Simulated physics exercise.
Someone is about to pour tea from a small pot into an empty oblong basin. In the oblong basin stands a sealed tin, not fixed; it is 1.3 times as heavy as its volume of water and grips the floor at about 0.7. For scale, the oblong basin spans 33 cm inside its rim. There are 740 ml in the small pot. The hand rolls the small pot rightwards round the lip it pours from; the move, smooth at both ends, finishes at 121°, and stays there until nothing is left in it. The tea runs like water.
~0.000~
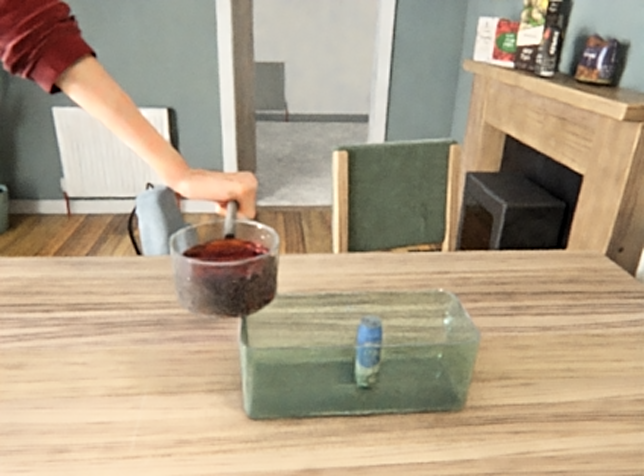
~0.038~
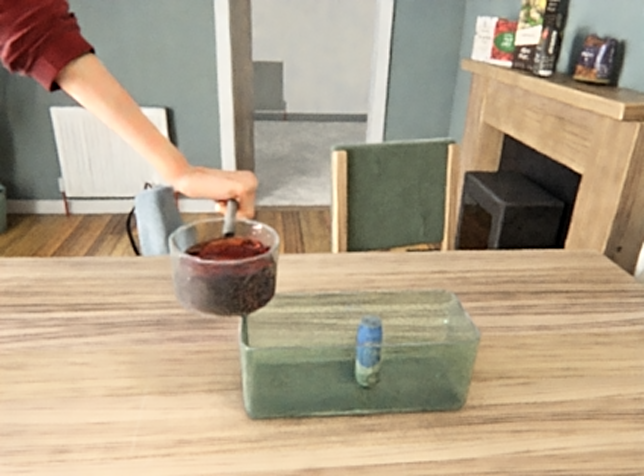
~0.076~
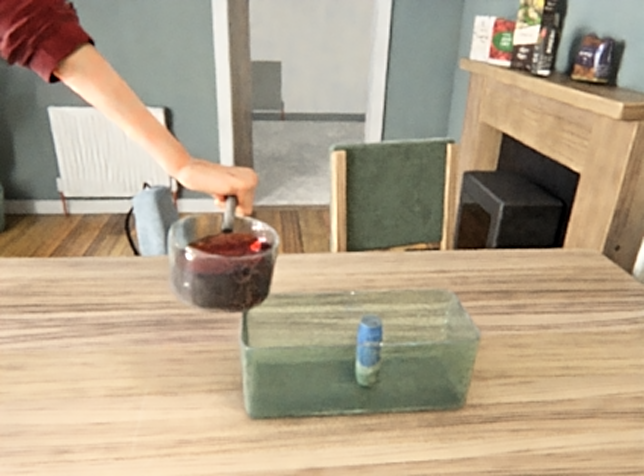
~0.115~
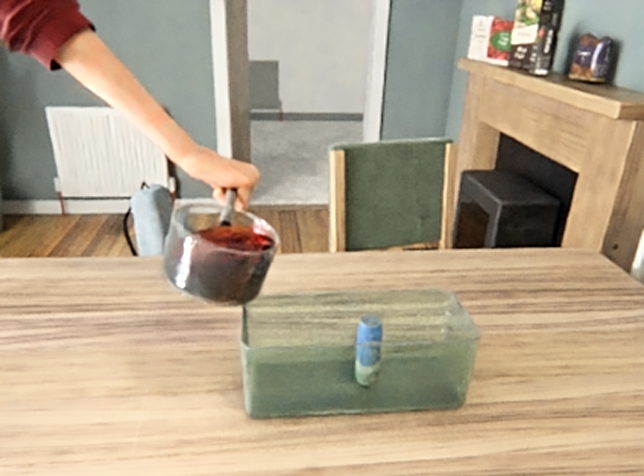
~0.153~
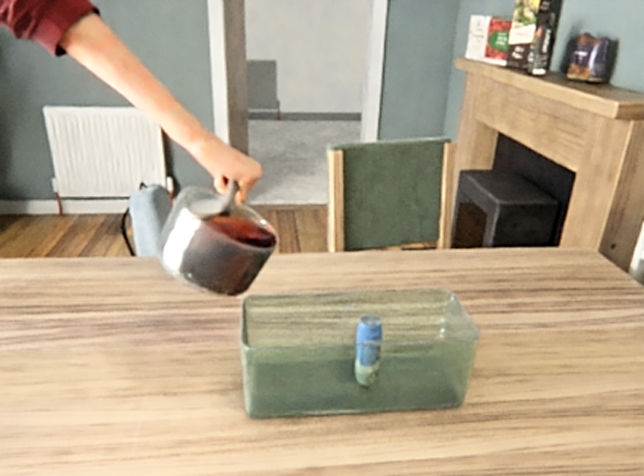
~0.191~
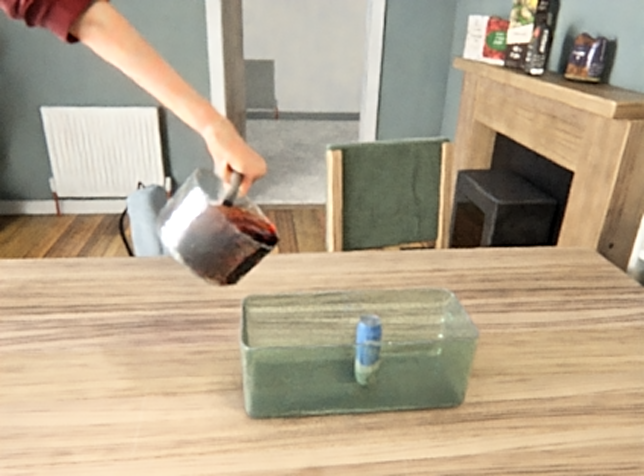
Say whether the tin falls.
It topples.
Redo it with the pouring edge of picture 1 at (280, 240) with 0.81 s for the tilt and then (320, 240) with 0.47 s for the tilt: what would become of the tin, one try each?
First it keeps standing; then it keeps standing.
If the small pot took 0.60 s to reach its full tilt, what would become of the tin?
The tin falls.
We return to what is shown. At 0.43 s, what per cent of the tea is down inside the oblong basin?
About 4 per cent.
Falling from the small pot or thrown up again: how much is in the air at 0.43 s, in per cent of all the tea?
About 48 per cent.
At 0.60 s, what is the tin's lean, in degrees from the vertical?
It is at some 10°.
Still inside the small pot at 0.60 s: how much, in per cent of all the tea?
Some 2 per cent.
Then, 0.43 s in, the tilt is 118° and 47 per cent is still to pour; the tin stands where it began.
Then, 0.60 s in, the tilt is 121° and 2 per cent is still to pour; the tin leans 12°.
Then, 0.77 s in, the tilt is 121° and 0 per cent is still to pour; the tin lies on its side.
Then, 0.97 s in, the tilt is 121° and 0 per cent is still to pour; the tin lies on its side.
Finally, the tin lies on its side.
